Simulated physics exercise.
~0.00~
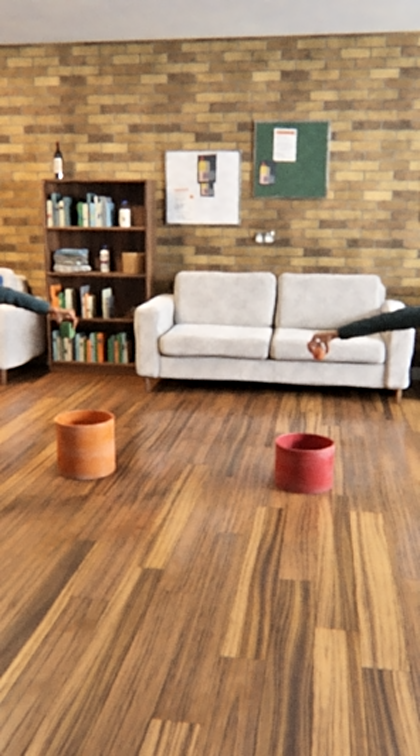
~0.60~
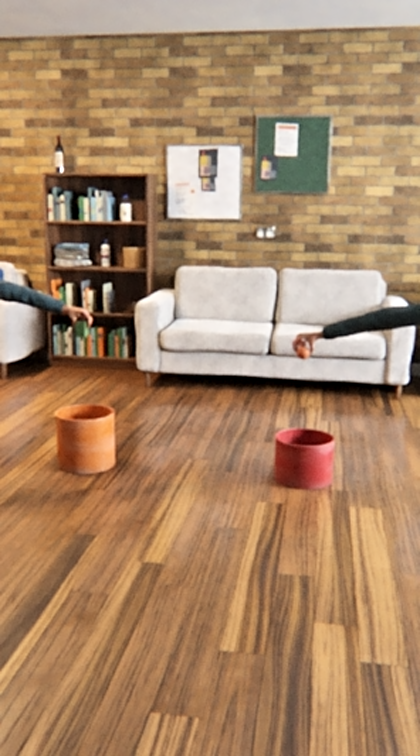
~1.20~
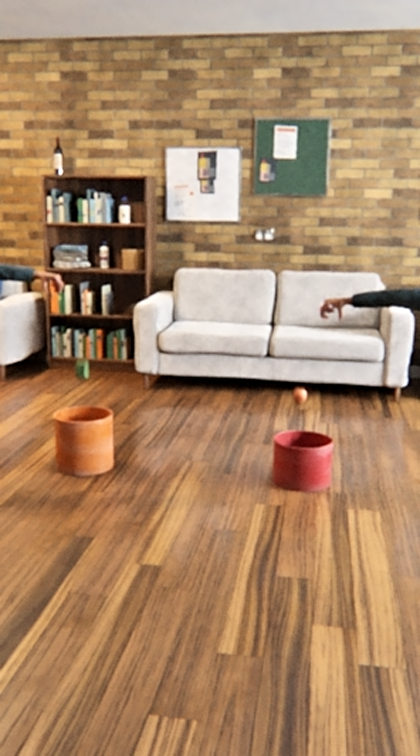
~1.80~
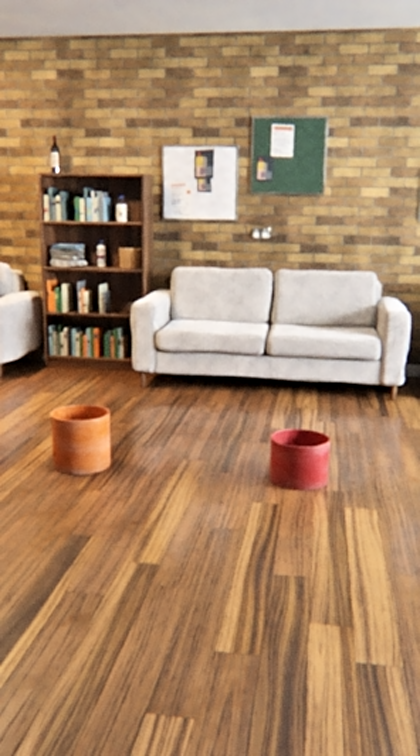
Two hands reaching over orange and red containers, releasing a green block and an orange tomato, which drop inside, left and right.
